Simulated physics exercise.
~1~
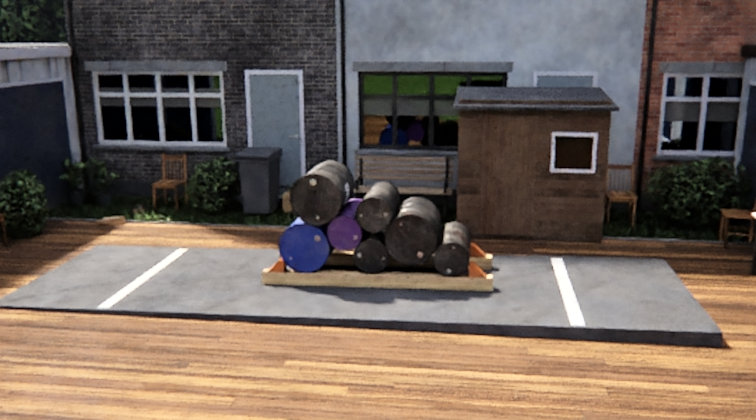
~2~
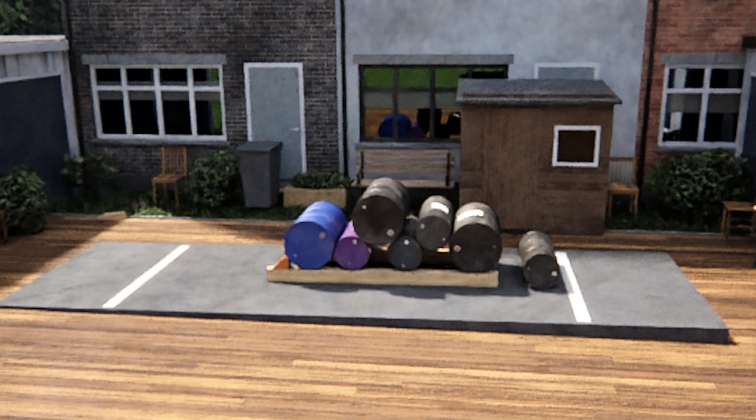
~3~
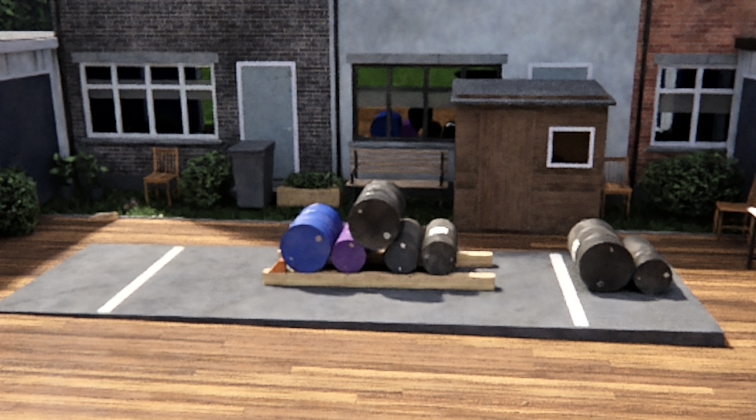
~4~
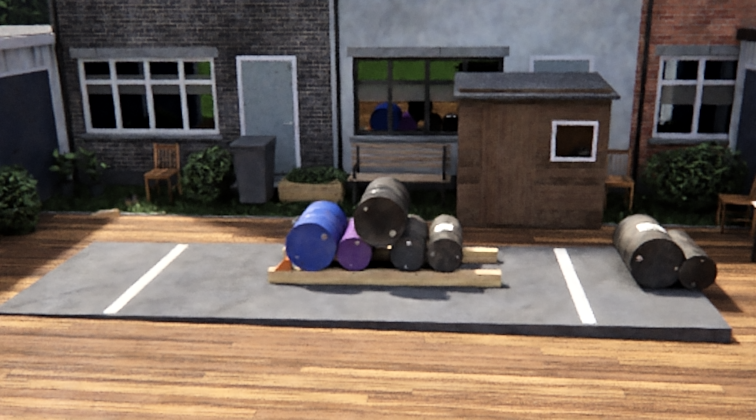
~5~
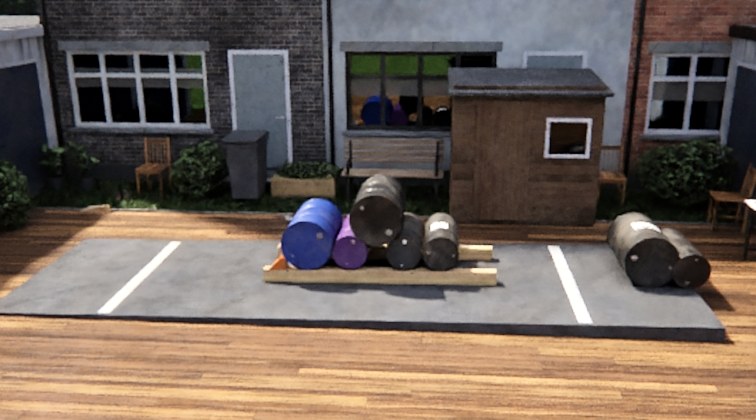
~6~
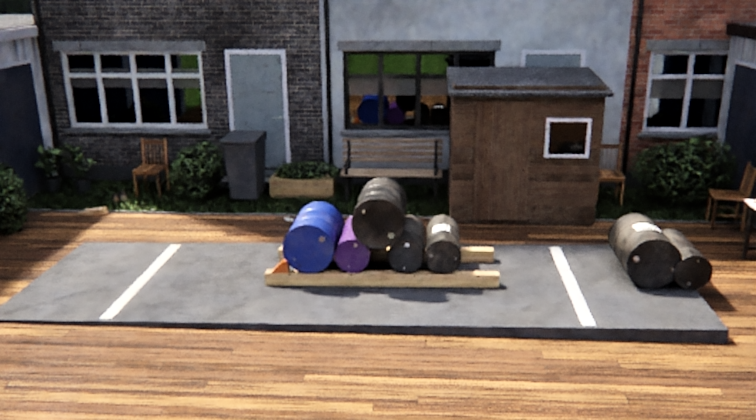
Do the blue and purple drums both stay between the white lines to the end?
Yes, both of them stay between the lines. The blue and purple drums are still resting on the timber rails at the end.
